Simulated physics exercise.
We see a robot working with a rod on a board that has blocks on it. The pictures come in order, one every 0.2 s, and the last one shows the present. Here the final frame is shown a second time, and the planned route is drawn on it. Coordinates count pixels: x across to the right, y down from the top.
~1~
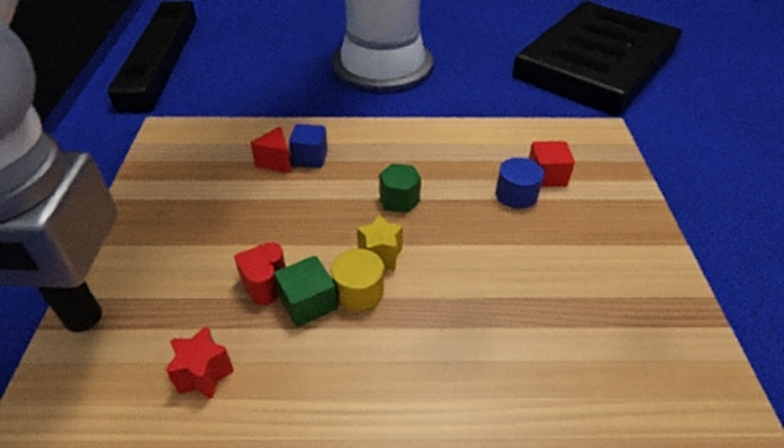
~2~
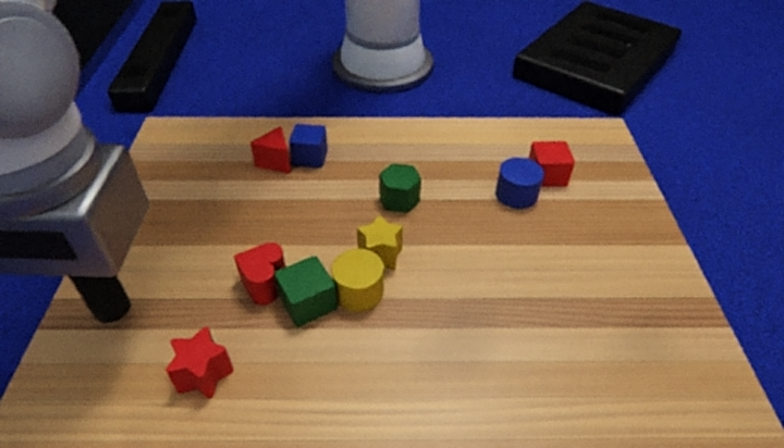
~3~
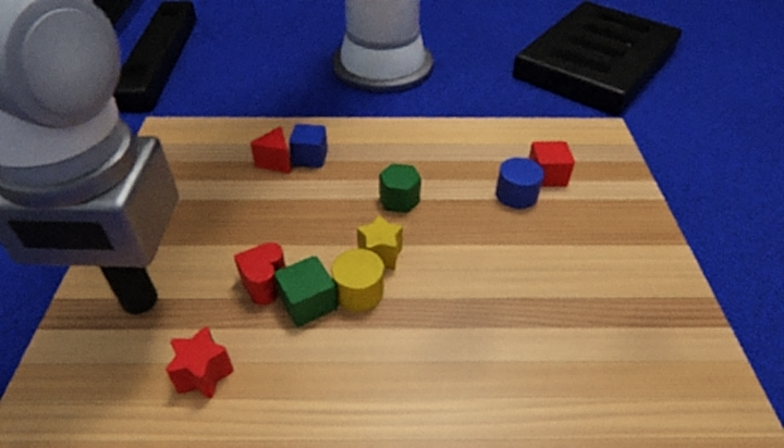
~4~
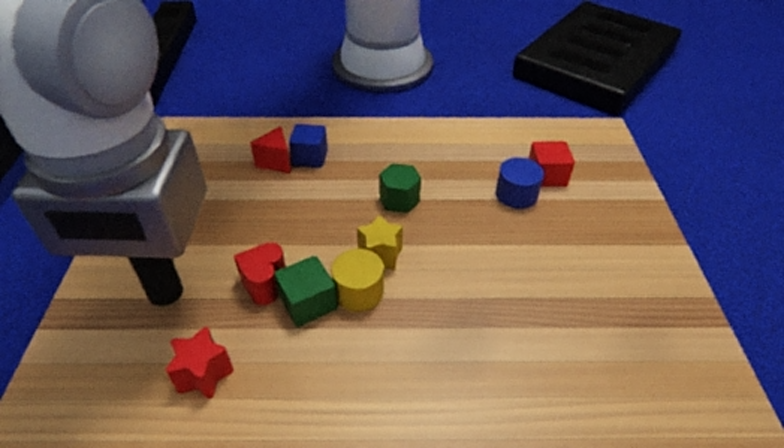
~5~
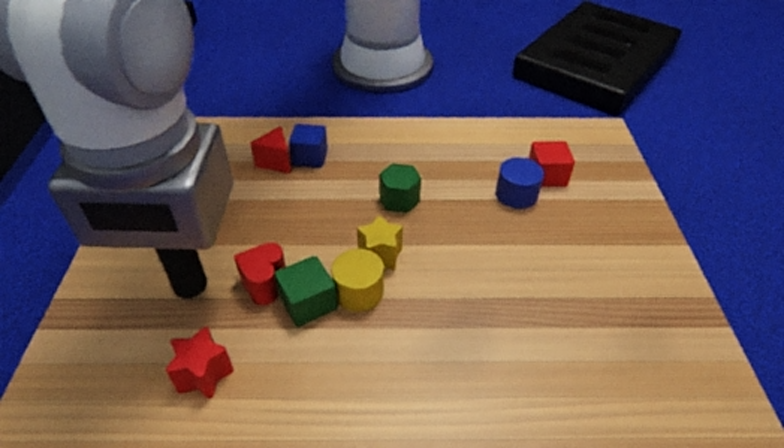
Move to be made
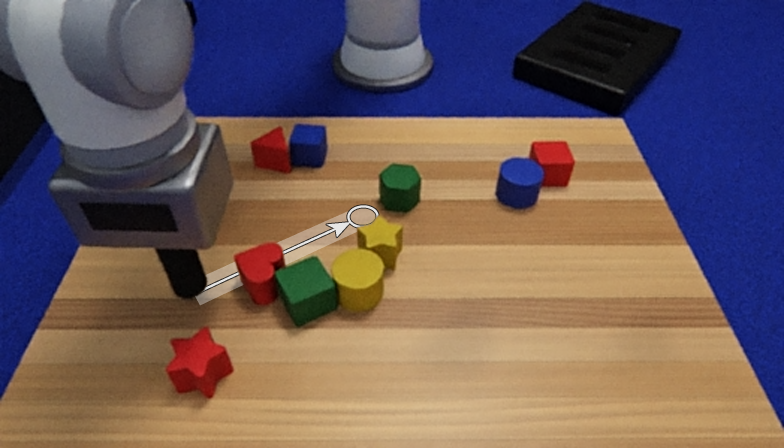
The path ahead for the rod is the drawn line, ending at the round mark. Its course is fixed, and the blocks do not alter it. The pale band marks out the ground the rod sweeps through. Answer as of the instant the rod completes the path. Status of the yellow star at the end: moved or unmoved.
The yellow star keeps its place.
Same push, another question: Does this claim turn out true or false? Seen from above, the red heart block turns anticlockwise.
It is false.
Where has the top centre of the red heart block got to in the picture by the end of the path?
Pixel (296, 250).
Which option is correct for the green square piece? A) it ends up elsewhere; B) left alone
A
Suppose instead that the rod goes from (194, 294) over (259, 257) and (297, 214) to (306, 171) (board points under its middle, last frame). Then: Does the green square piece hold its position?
Yes.
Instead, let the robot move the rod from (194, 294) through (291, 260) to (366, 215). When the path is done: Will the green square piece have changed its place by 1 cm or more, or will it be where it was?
If the rod follows that path, the green square piece ends up shifted.
The drawn path runs in a line from (194, 294) to (363, 217).
The first path, step by step. One third of the way, rod (254, 257); red heart block (278, 259), turned 50° clockwise; green square piece (308, 282).
Two thirds of the way, rod (310, 231); red heart block (296, 250), turned 95° clockwise; green square piece (311, 285).
At the end, rod (363, 208); red heart block (296, 250), turned 95° clockwise; green square piece (311, 285); yellow star not moved.
